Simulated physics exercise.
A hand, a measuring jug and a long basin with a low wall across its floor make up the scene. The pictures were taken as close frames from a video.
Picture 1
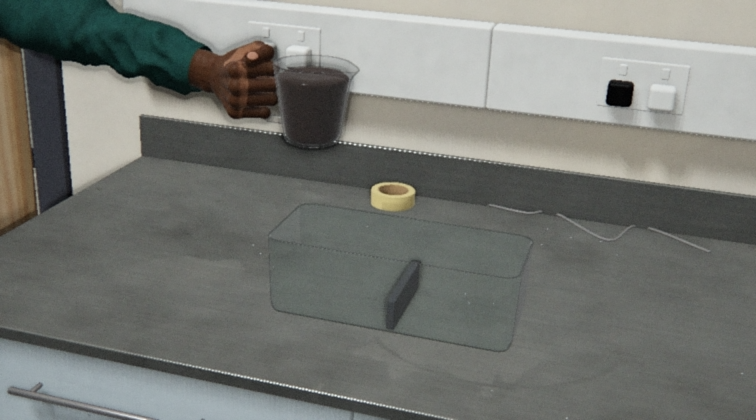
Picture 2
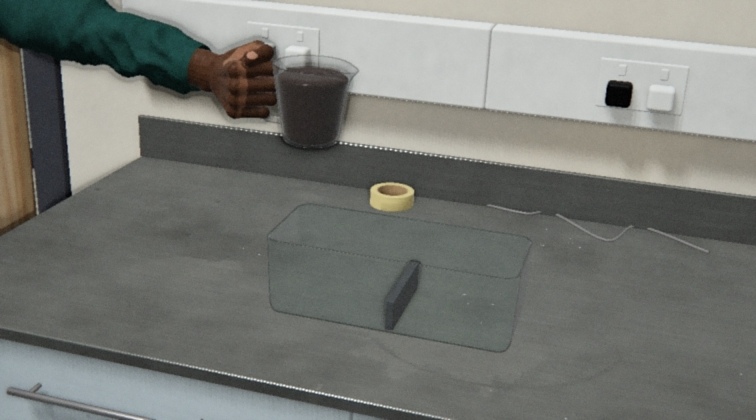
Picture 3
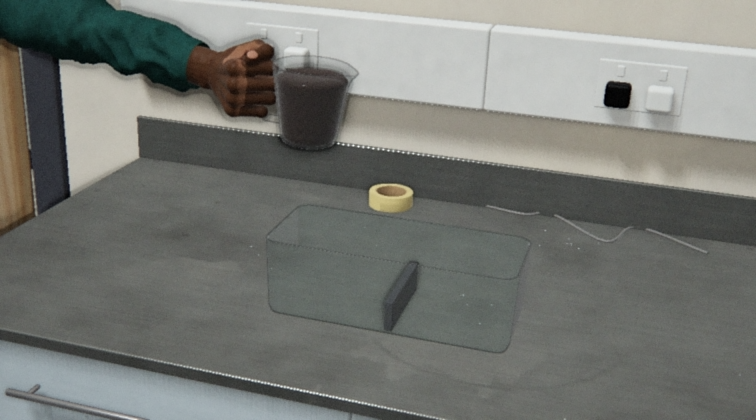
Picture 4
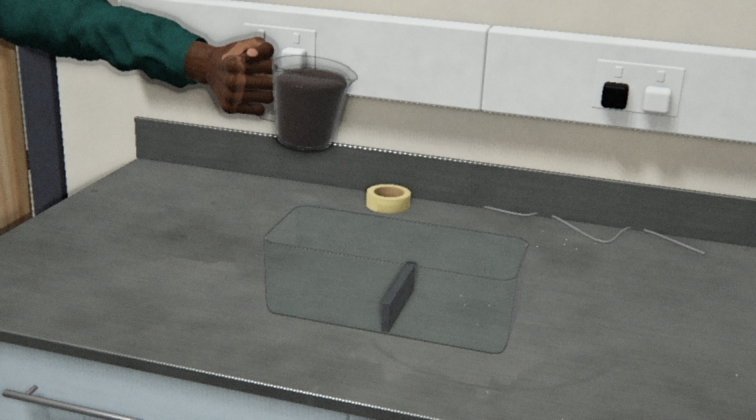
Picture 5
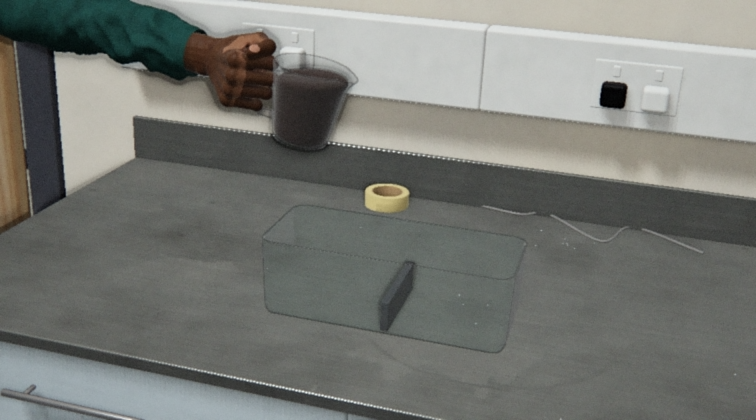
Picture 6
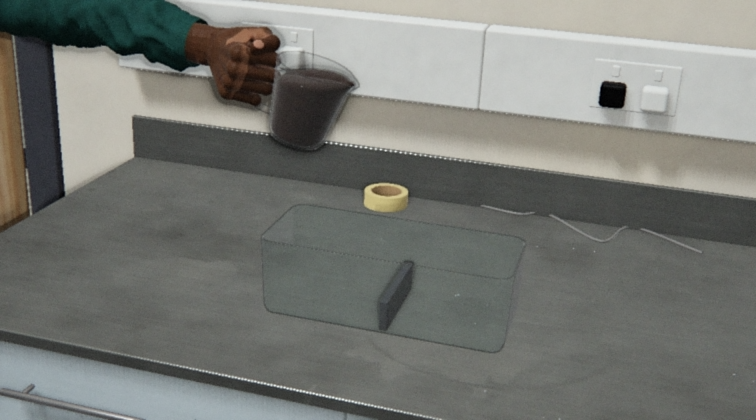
To begin with, a hand in a green sleeve holds a clear jug of dark liquid nearly upright, above and behind a clear long basin with a low wall across its floor. The hand then gradually tilts the jug slightly to the right, while the basin stays empty on the grey counter.
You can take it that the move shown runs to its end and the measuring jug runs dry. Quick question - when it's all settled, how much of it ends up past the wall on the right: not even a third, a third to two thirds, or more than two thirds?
I'd say a third to two thirds.
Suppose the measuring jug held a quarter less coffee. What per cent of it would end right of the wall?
Some 25 parts in a hundred, give or take.
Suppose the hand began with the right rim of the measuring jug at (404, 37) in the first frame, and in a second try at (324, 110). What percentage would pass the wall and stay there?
Roughly 90 % and 5 %.
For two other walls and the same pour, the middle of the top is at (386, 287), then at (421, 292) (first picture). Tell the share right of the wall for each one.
With the first placement it is 80 %, with the second 15 %.
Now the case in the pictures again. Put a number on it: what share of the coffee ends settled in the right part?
Around 45 percent.
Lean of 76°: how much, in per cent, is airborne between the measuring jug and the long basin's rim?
Share out of both vessels: Approx. 25 %.
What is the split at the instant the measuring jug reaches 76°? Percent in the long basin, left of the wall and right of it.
Reading: Left some 5 %, right some 10 %.
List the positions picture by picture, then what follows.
In the first picture, tilt 0°; pouring edge (359, 70); surface from (282, 71) to (350, 79); the long basin's rim runs from (284, 221) to (527, 259); the wall's top is at (404, 282).
In the second picture, tilt 1°; pouring edge (358, 71); surface from (281, 71) to (349, 80).
In the third picture, tilt 3°; pouring edge (358, 74); surface from (281, 72) to (348, 81).
In the fourth picture, tilt 6°; pouring edge (357, 78); surface from (280, 73) to (348, 82).
In the fifth picture, tilt 10°; pouring edge (358, 81); surface from (280, 73) to (349, 82).
In the sixth picture, tilt 16°; pouring edge (359, 86); surface from (281, 74) to (354, 84).
A moment on, the measuring jug is tipped on its side and 63 per cent is still to pour, 3 is left of the wall and 8 right of it.
Next, the measuring jug is tipped right over and 6 per cent is still to pour, 34 is left of the wall and 44 right of it.
Then the measuring jug is tipped right over and 0 per cent is still to pour, 52 is left of the wall and 46 right of it.
Later the measuring jug is tipped right over and 0 per cent is still to pour, 53 is left of the wall and 46 right of it.
In the end 53 per cent lies left of the wall, 46 right of it and 2 outside.
